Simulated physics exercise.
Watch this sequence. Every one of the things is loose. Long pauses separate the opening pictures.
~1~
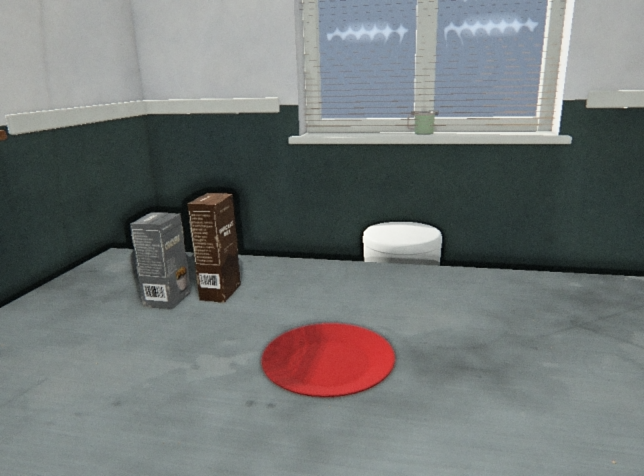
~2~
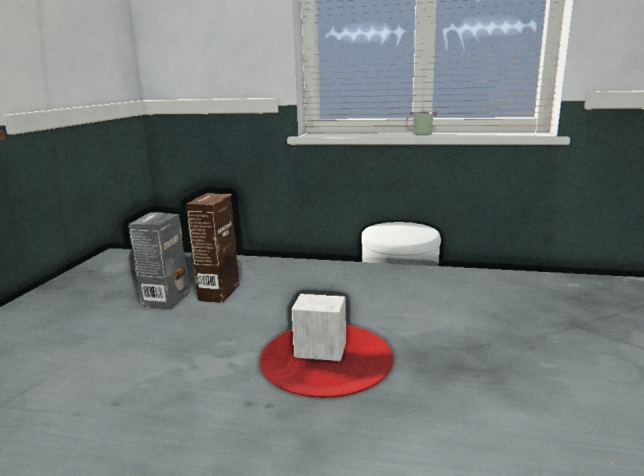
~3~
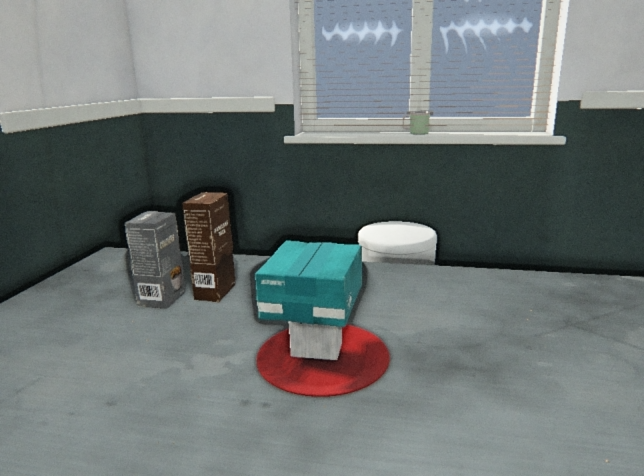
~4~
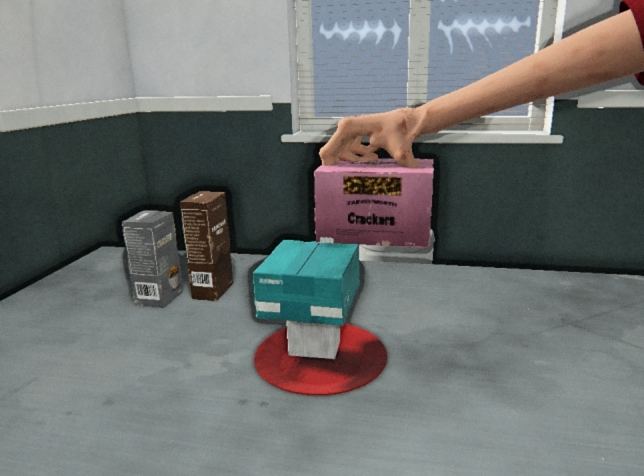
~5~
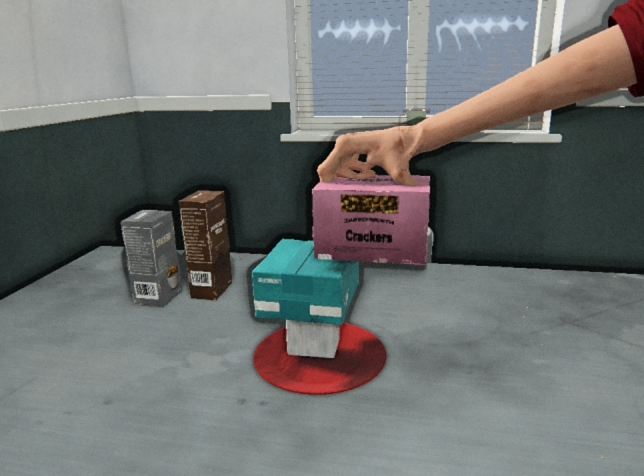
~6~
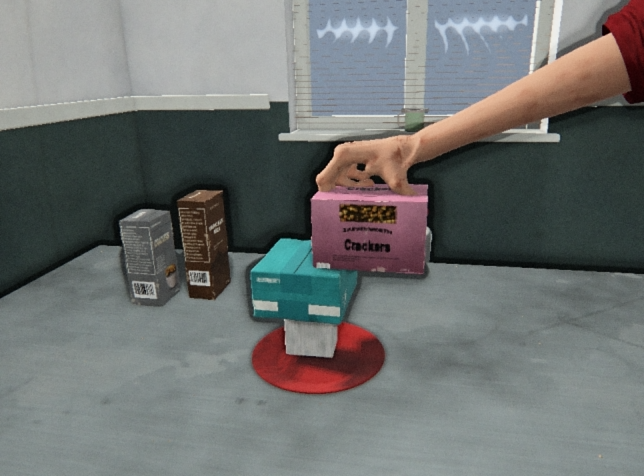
A hand lowering a pink crackers box onto a turquoise box, stacked on a white block over a red plate.
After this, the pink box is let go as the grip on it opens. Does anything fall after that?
I predict a tumble.
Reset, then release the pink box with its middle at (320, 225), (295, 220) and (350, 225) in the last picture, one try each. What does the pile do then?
Stays standing; stays standing; collapses.
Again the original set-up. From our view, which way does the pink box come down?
That would be the viewer's right.
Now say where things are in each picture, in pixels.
The last thing is not in view yet; grey carton (162, 260), in the first frame.
The last thing is not in view yet; red plate (327, 360), in the second frame.
The last thing is not in view yet; turquoise box (313, 280), in the third frame.
On its way; pink box (376, 200); white block (314, 325), in the fourth frame.
On its way; pink box (373, 216); brown carton (207, 245), in the fifth frame.
Set down, still held; pink box (372, 225); grey carton (151, 258), in the sixth frame.
Then, 0.30 s after the last picture, pink box now fallen.
Then, 0.50 s after the last picture, things are still on the move.
Then, 0.60 s after the last picture, as before.
Then, 1.80 s after the last picture, nothing new.
At rest, fallen, pink box; the other 5 in place. Seen from the same camera at the end, pink box near (562, 355). The pile gives way.
